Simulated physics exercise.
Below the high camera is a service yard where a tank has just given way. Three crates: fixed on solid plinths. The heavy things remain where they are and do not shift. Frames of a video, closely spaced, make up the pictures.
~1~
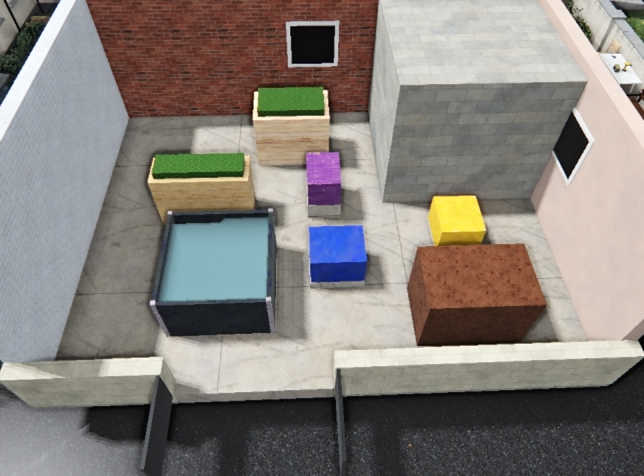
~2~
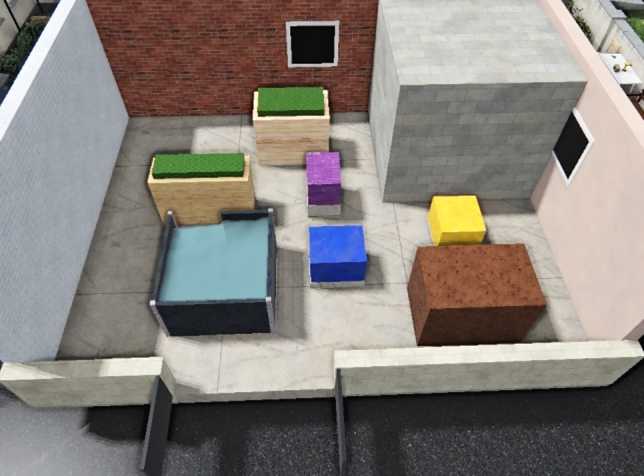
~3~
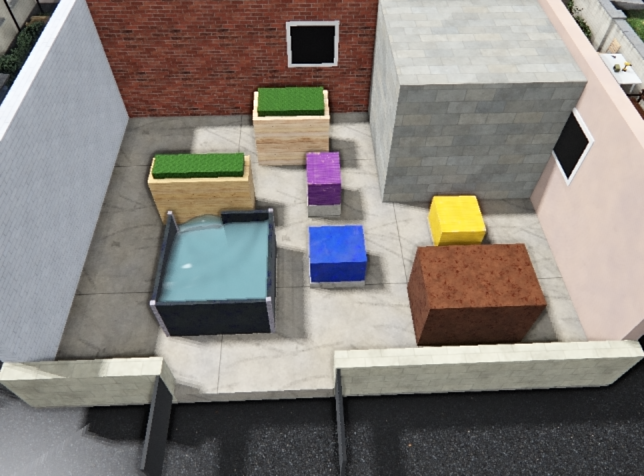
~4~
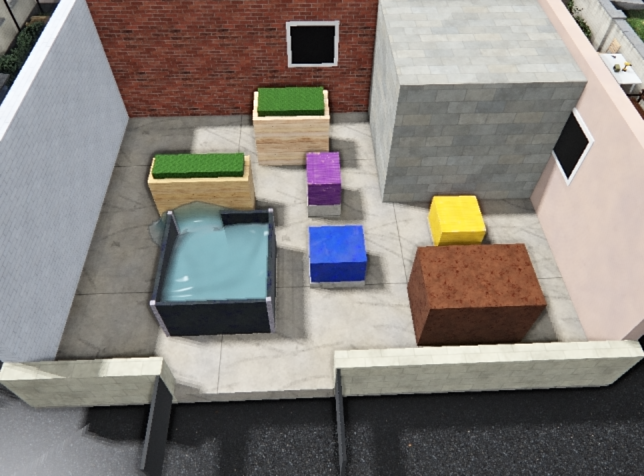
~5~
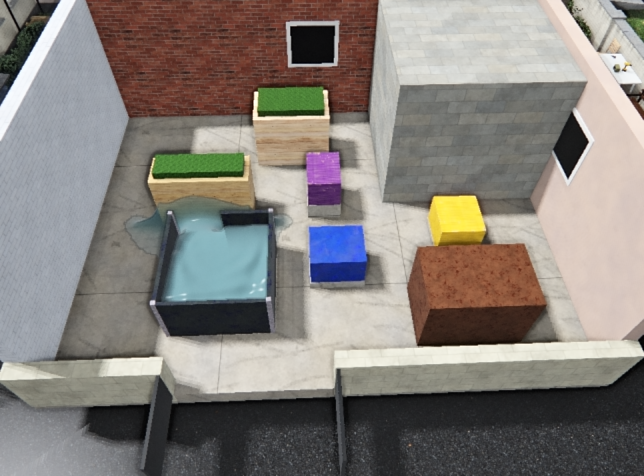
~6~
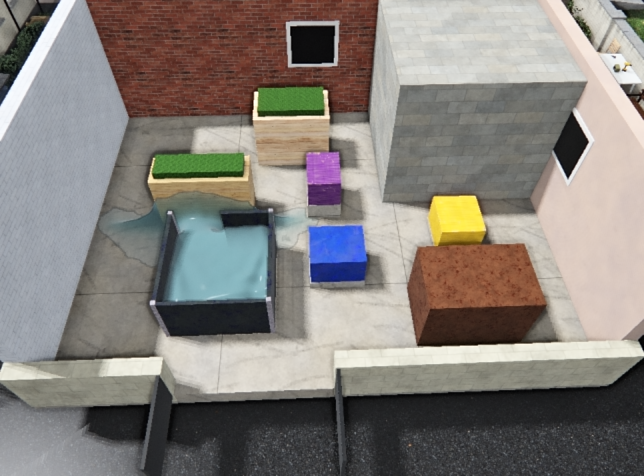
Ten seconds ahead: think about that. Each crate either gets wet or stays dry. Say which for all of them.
The yellow crate gets wet; the blue crate stays dry; the purple crate stays dry.
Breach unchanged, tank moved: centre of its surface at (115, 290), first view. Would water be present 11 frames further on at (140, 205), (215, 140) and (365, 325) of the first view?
Submerged, submerged, untouched.
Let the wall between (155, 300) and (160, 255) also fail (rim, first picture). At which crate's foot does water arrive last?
The yellow-painted one.
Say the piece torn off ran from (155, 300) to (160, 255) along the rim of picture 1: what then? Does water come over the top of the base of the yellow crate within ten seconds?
As far as I can tell, the yellow one stays clear.
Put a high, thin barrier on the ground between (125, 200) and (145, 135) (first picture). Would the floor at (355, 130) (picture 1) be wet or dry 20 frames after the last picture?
By then the spot is still untouched.
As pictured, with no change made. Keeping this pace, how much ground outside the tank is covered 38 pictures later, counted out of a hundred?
Around 95 percent, give or take.
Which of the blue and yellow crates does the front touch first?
It is the crate marked blue.
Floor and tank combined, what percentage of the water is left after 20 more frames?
About 100 per cent.
A moment on, water covers 20 % of the floor; the yellow crate water round its plinth, the blue crate water round its plinth, the purple crate water round its plinth.
Next, water covers 40 % of the floor; the yellow crate water round its plinth, the blue crate water round its plinth, the purple crate water round its plinth.
Then, water covers 65 % of the floor; the yellow crate water round its plinth, the blue crate water round its plinth, the purple crate water round its plinth.
Later, water covers 95 % of the floor; the yellow crate water round its plinth, the blue crate water round its plinth, the purple crate water round its plinth.
In the end, water covers 100 % of the floor; the yellow crate was topped, the blue crate stayed above the water, the purple crate stayed above the water.
